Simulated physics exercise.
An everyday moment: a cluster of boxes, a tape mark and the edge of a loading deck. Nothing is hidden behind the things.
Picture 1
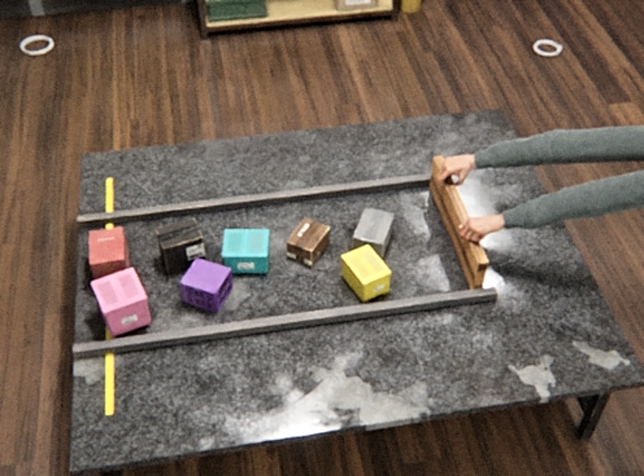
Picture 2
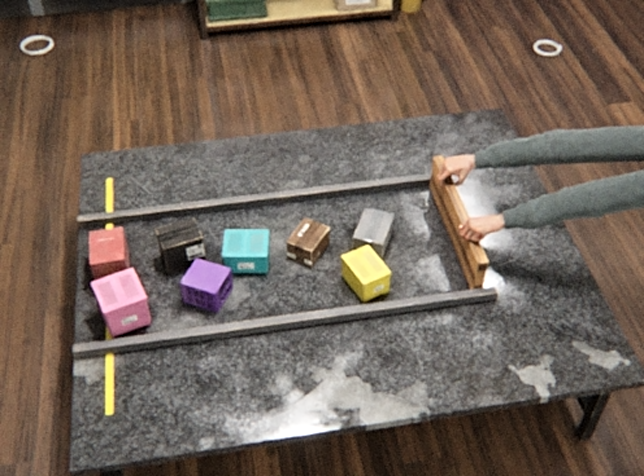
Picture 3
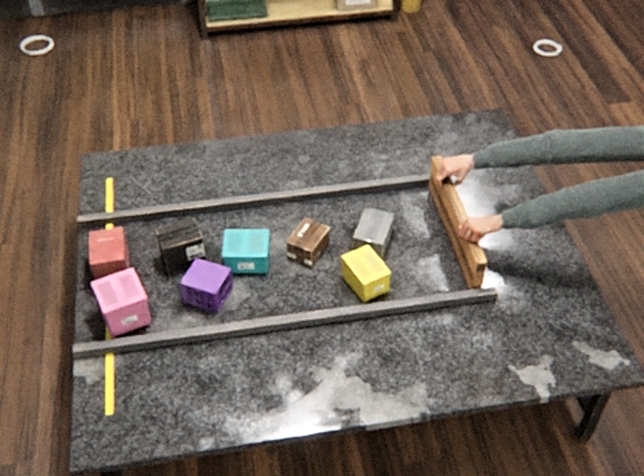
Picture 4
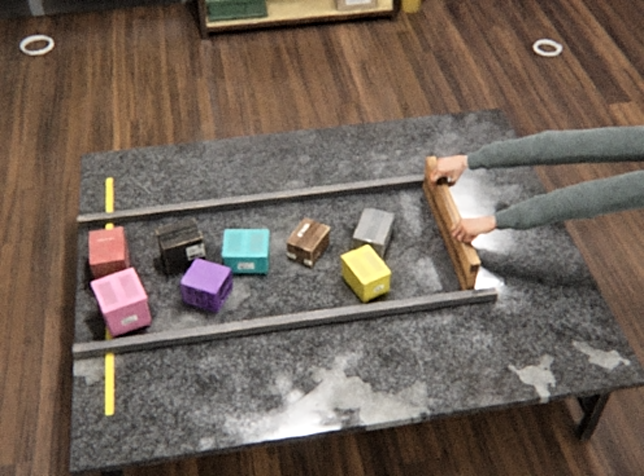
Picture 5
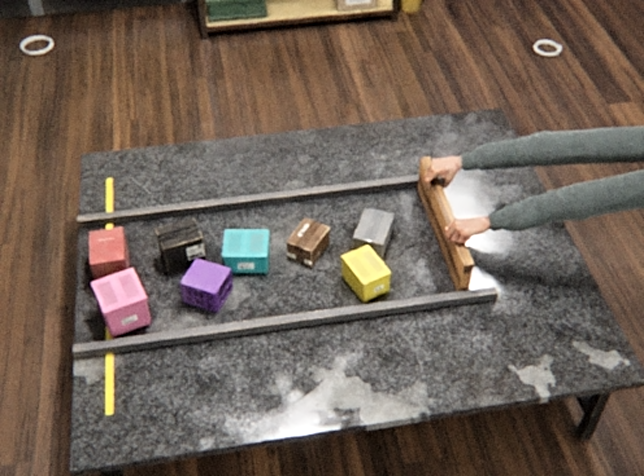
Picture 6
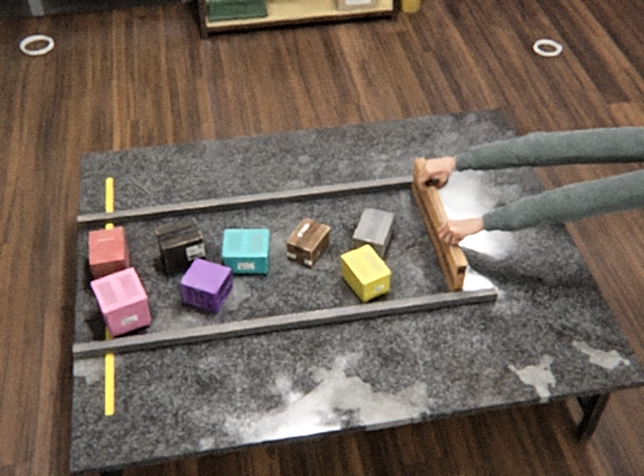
Two hands slide a wooden plank slightly left toward colored boxes that stay still.
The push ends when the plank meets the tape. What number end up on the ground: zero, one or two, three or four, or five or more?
The number that fall off is five or more.
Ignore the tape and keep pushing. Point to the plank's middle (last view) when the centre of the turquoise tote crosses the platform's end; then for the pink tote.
Its middle is around (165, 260) and around (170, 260).
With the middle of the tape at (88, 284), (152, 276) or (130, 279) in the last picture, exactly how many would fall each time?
In that order 8, 4 and 4.
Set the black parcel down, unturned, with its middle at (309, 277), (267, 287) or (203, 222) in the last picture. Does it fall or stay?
In turn it falls; goes over; is kept.
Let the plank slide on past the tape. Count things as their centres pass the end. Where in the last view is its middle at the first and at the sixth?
About (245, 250), then (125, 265).
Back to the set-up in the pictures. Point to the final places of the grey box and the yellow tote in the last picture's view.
The grey box at (92, 272), the yellow tote at (91, 308).
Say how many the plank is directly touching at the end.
It touches 2.
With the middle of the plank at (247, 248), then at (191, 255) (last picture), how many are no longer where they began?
First 7, then 8.
Soon after, none off yet; red box at rest near (110, 258); pink tote at rest near (122, 304); black parcel moving near (177, 246).
At rest, the number that fall off is five or more; fallen, brown parcel, turquoise tote, purple crate, black parcel, pink tote and red box.
